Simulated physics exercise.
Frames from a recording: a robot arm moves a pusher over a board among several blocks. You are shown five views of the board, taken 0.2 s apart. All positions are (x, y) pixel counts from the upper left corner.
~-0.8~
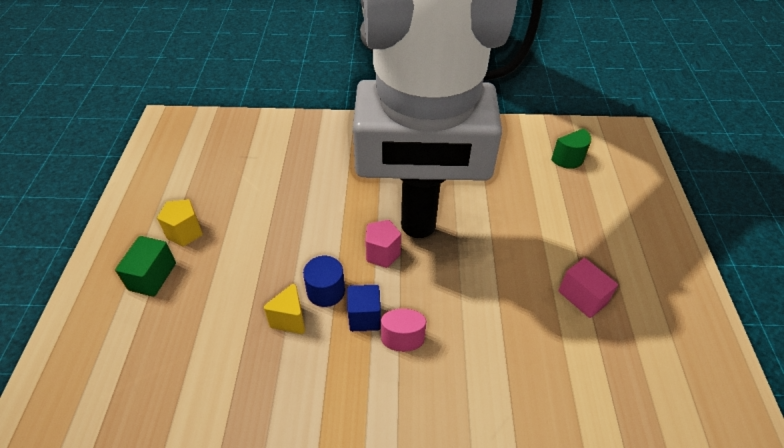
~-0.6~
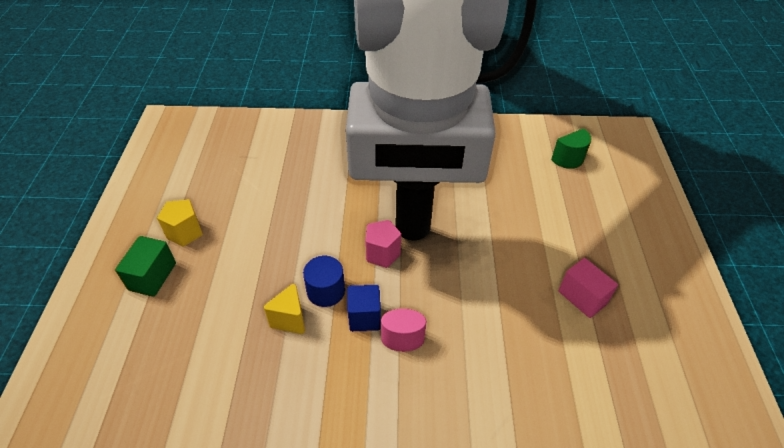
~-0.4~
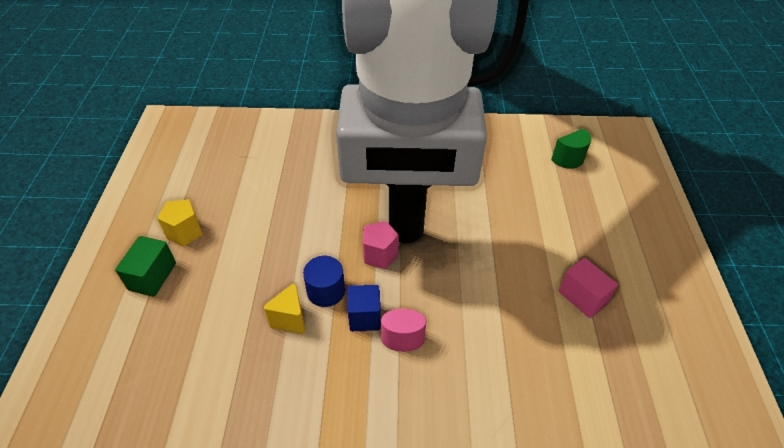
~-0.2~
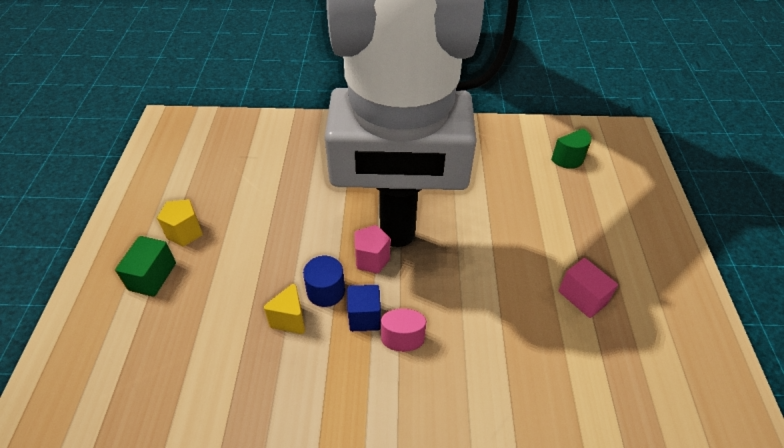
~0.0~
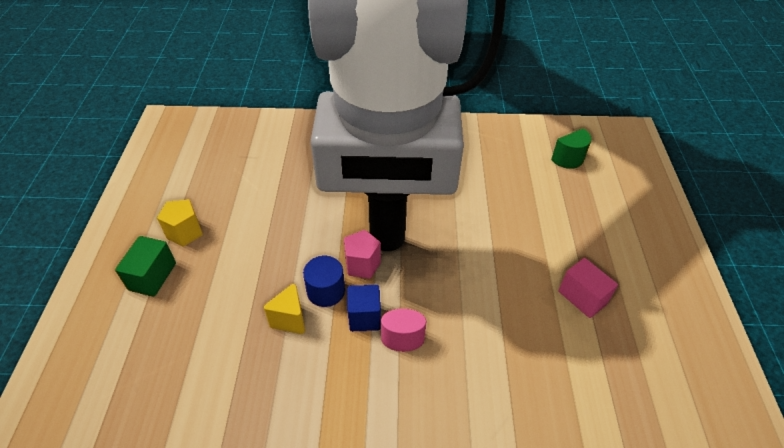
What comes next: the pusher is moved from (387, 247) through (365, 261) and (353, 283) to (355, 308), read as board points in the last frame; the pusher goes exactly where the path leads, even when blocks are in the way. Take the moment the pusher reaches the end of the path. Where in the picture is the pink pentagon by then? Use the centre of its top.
My estimate: (317, 302).
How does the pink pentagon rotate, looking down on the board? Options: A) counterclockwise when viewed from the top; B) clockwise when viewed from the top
The answer is B.
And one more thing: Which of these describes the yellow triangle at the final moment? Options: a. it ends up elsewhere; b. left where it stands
I choose a.
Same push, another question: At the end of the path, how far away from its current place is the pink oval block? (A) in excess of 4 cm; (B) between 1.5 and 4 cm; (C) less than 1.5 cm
I'll go with C - less than 1.5 cm.
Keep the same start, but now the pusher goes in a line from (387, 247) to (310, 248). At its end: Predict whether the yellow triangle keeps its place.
Left where it is.
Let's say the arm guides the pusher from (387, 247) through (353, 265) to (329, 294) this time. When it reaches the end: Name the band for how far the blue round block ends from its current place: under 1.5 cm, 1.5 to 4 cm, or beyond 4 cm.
Displaced more than 4 cm.
On the path given first. Halfway along, pusher (356, 262); yellow triangle (268, 312), turned 45° anticlockwise; blue round block (293, 289); pink pentagon (328, 272).
At the end, pusher (354, 300); yellow triangle (249, 320), turned 45° anticlockwise; blue round block (278, 298); pink pentagon (317, 302), turned 30° clockwise; blue four-sided block (368, 317), turned 20° anticlockwise; pink oval block (410, 325), turned 20° anticlockwise.
